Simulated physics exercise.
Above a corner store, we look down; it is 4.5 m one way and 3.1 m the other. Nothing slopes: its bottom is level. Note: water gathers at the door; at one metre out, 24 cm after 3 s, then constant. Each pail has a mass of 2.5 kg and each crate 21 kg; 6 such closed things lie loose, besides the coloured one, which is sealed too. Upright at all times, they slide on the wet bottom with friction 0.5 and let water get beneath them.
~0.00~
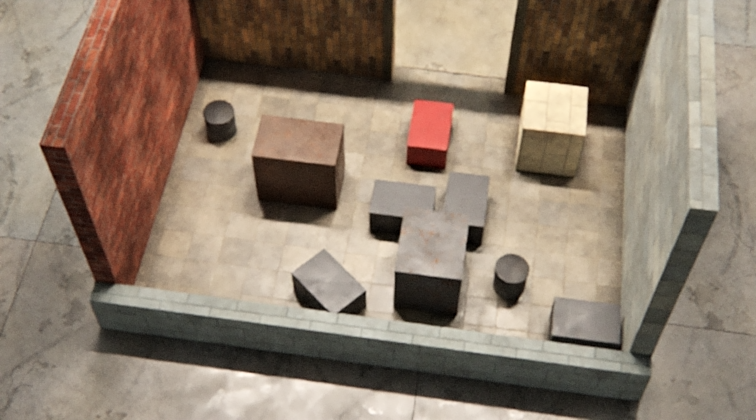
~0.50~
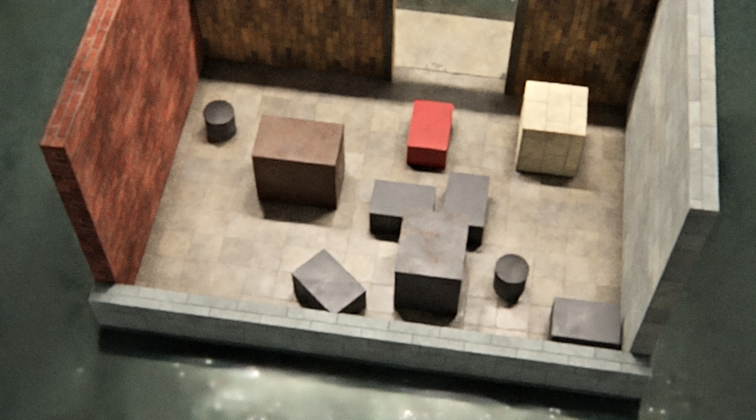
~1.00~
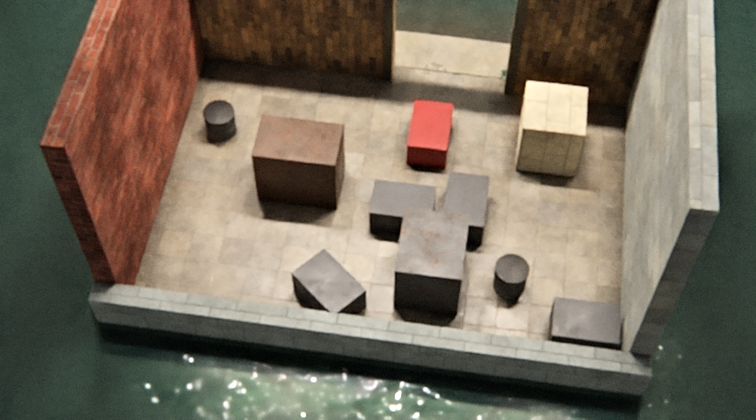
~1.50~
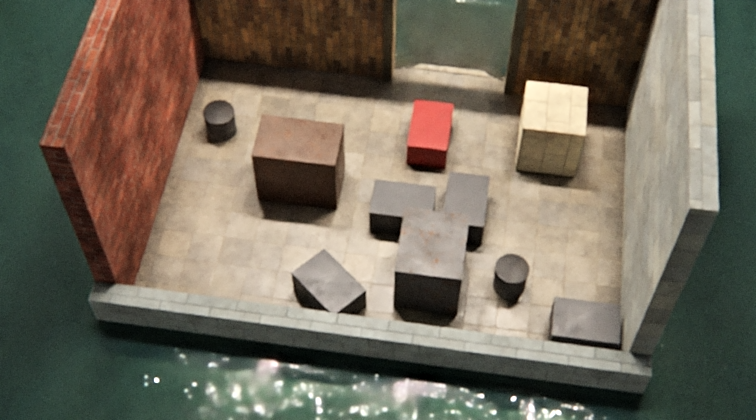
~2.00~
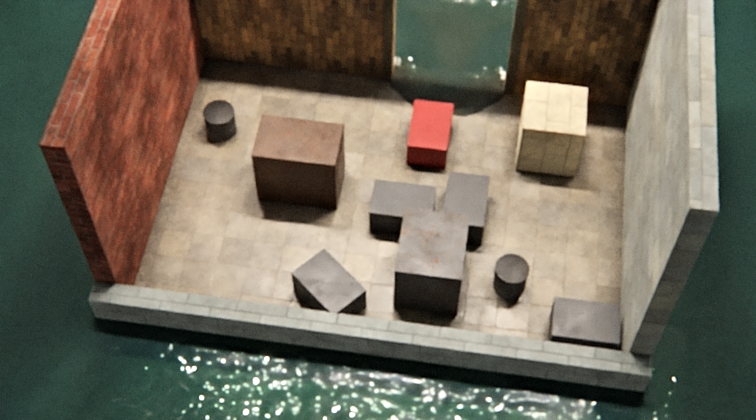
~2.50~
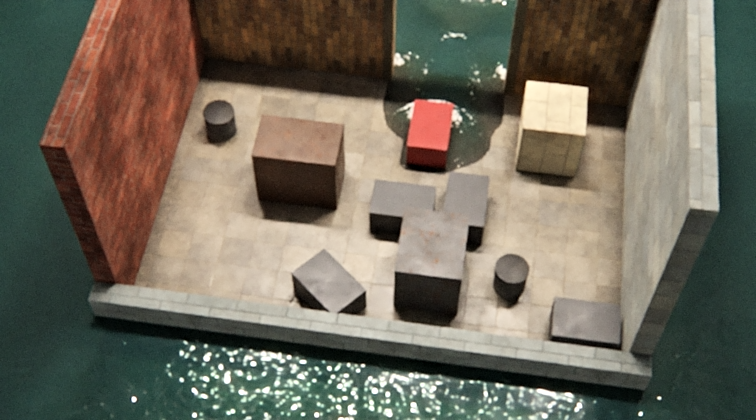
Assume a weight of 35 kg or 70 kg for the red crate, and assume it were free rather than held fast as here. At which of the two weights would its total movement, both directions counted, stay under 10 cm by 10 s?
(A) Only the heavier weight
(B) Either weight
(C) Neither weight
Option A: Only the heavier weight.
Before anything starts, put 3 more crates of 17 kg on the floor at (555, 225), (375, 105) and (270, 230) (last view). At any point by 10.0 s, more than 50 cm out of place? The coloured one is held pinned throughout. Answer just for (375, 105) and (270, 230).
In order: Above the mark, within the mark.
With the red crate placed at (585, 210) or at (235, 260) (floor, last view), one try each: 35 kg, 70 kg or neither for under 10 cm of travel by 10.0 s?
Any load; heavier load only.
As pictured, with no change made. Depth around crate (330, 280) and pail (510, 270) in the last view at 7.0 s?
First about 6 cm, second about 5 cm.
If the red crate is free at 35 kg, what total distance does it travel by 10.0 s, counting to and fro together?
Roughly 200 cm.
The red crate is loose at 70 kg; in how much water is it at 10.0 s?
Something like 13 centimetres.
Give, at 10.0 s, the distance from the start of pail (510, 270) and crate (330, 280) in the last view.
30 cm, 100 cm.
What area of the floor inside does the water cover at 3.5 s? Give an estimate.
Somewhere about 4.0 m2, give or take.
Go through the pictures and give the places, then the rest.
The red crate at (431, 124), on the bottom; 0.0 m2 under water; 0 of 7 have shifted, in the first picture.
The red crate at (431, 124), on the bottom; water covers 0.0 m2; 0 of 7 have shifted, in the second picture.
The red crate at (431, 124), on the bottom; 0.0 m2 under water; 0 of 7 have shifted, in the third picture.
The red crate at (431, 124), on the bottom; 0.0 m2 under water; 0 of 7 have shifted, in the fourth picture.
The red crate at (431, 124), on the bottom; 0.3 m2 under water; 0 of 7 have shifted, in the fifth picture.
The red crate at (431, 124) rests on the ground; 0.9 m2 under water; 0 of 7 have shifted, in the sixth picture.
After 3.5 s the red crate would be 5 cm from its start with 35 kg and 0 cm from its start with 70 kg; 7 cm of water round it then.
After 4.5 s the red crate would be 33 cm from its start with 35 kg and 0 cm from its start with 70 kg; 7 cm of water round it then.
After 7.0 s the red crate would be 90 cm from its start with 35 kg and 0 cm from its start with 70 kg; 11 cm of water round it then.
After 10.0 s the red crate would be 166 cm from its start with 35 kg and 0 cm from its start with 70 kg; 13 cm of water round it then.
